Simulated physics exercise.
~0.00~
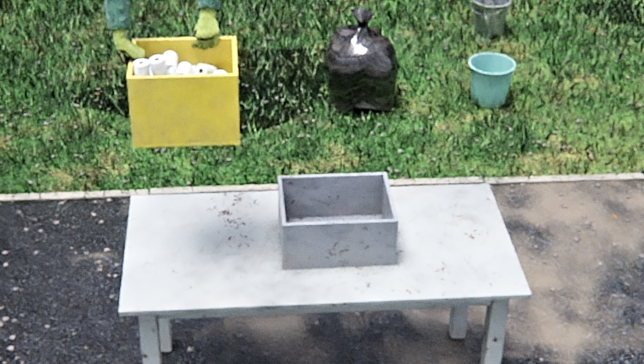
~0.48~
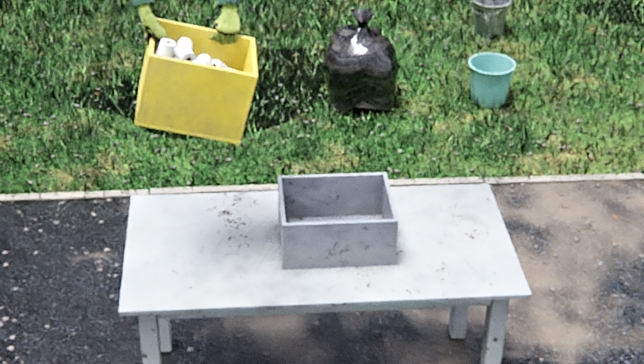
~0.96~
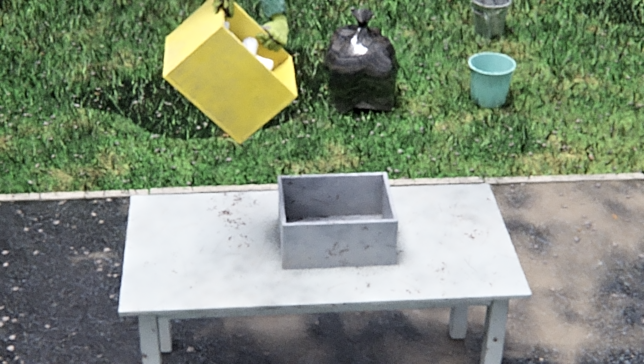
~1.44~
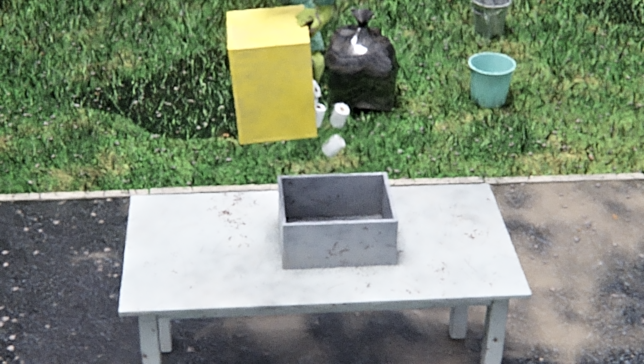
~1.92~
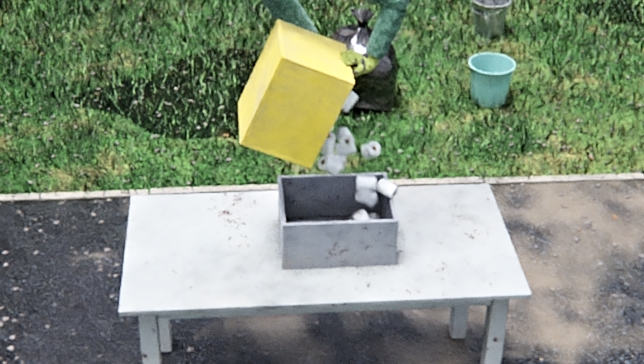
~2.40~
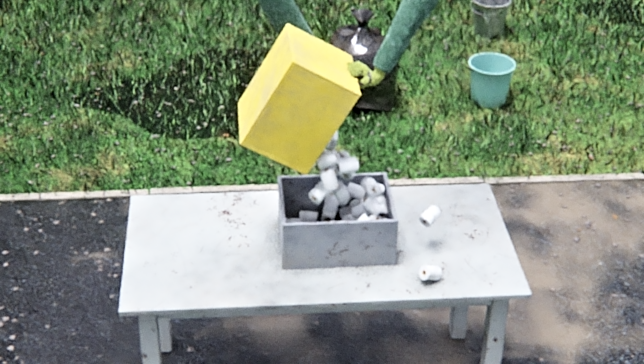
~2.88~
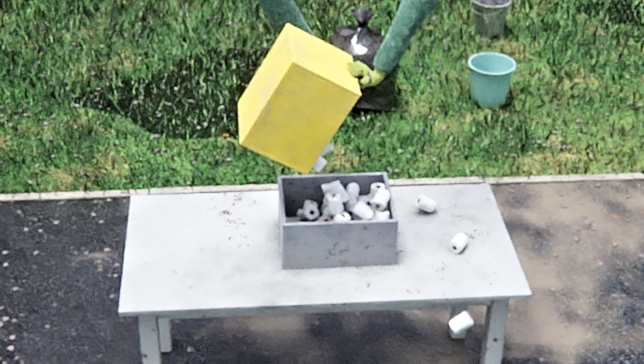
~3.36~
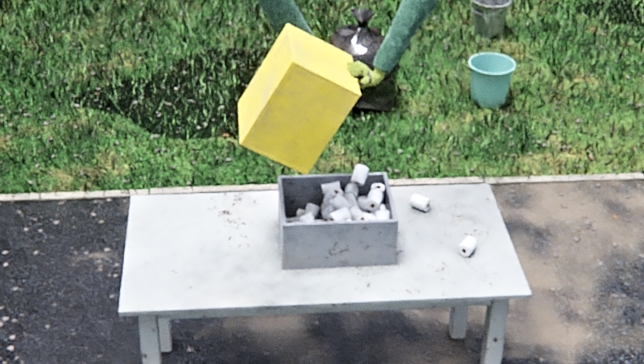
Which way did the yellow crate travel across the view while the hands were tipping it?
The yellow crate moved to the right as the hands tipped it over.
